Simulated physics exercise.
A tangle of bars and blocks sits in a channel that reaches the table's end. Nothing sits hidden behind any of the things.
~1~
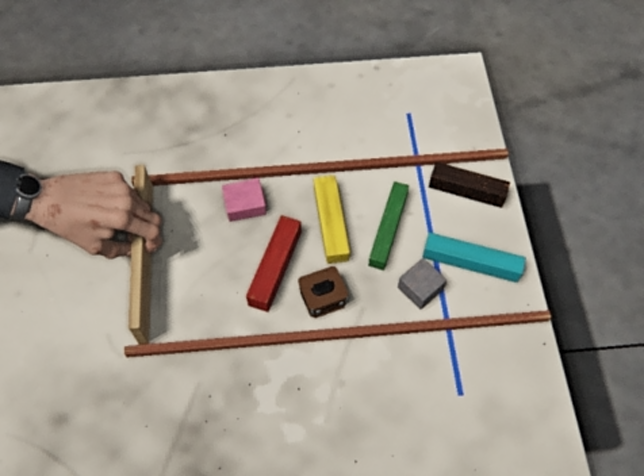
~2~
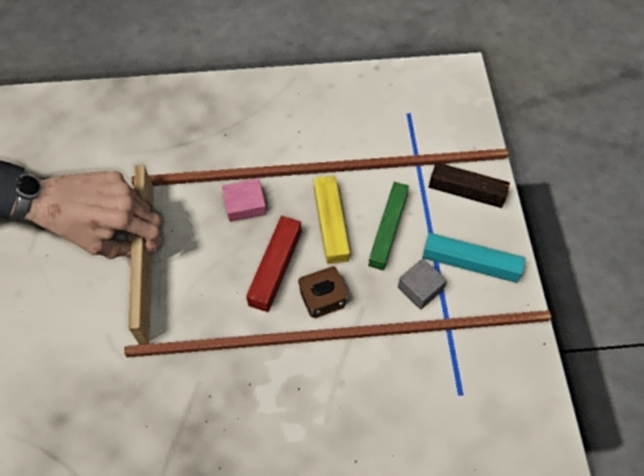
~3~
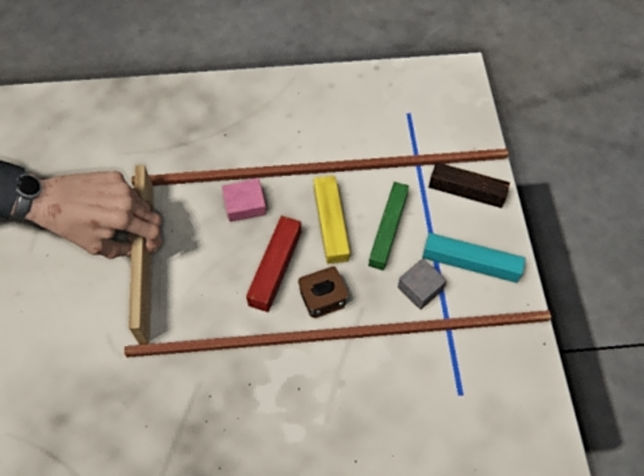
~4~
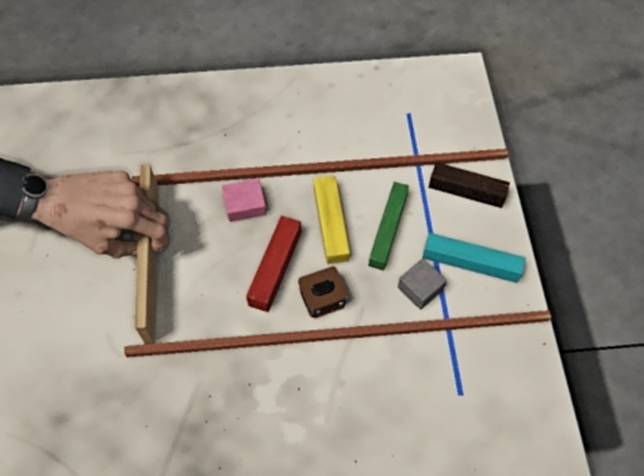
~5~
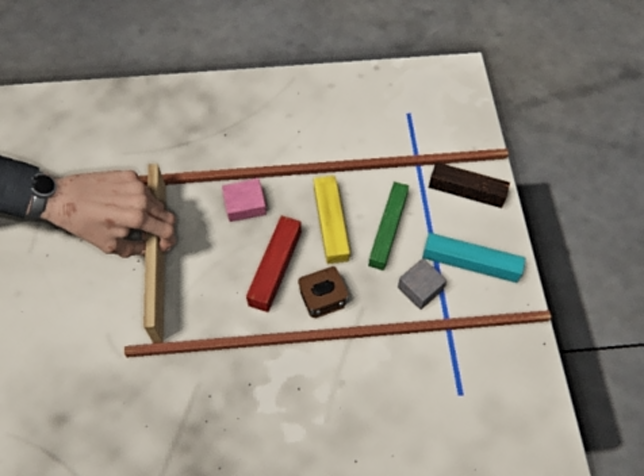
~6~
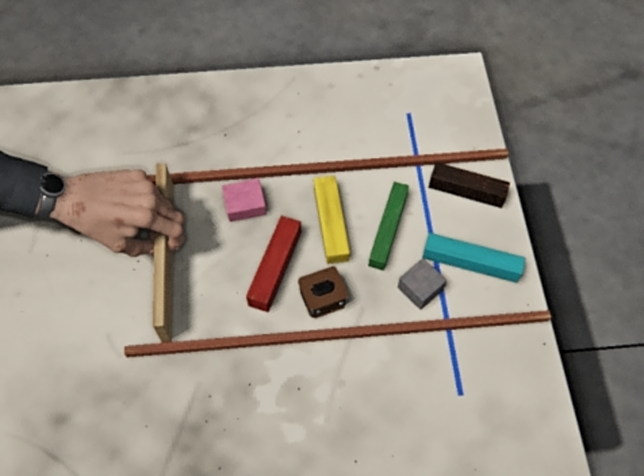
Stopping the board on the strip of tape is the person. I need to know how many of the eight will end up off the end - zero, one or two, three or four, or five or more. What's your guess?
Fallen: A single one or a pair.
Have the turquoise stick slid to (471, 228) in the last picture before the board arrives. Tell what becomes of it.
It comes down.
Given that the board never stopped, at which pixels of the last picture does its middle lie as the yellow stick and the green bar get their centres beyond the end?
About (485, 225), and about (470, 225) for the other.
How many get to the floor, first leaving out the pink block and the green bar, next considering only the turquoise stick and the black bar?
0, then 0.
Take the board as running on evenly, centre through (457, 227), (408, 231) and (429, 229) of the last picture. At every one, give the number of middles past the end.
Respectively 3, 0 and 2.
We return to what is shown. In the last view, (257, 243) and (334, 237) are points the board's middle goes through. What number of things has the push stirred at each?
First position 2; second position 6.
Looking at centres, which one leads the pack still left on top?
It's the grey block that is foremost.
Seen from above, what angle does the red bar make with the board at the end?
Roughly 0° out of line.
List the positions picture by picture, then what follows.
Black bar (469, 185); turquoise stick (473, 258); grey block (422, 284); board (142, 252); tape (432, 239), in the first picture.
Turquoise stick (473, 258); pink block (244, 200), in the second picture.
Grey block (422, 284); yellow stick (331, 219), in the third picture.
Black bar (469, 185); brown case (323, 293), in the fourth picture.
Turquoise stick (473, 258); green bar (389, 225), in the fifth picture.
Black bar (469, 185); turquoise stick (473, 258); grey block (422, 284); board (164, 250); tape (432, 239), in the sixth picture.
Early on, none off yet; black bar at rest near (469, 185); turquoise stick at rest near (473, 258); grey block at rest near (422, 284).
Finally, the number that fall off is one or two; lost, turquoise stick and black bar.
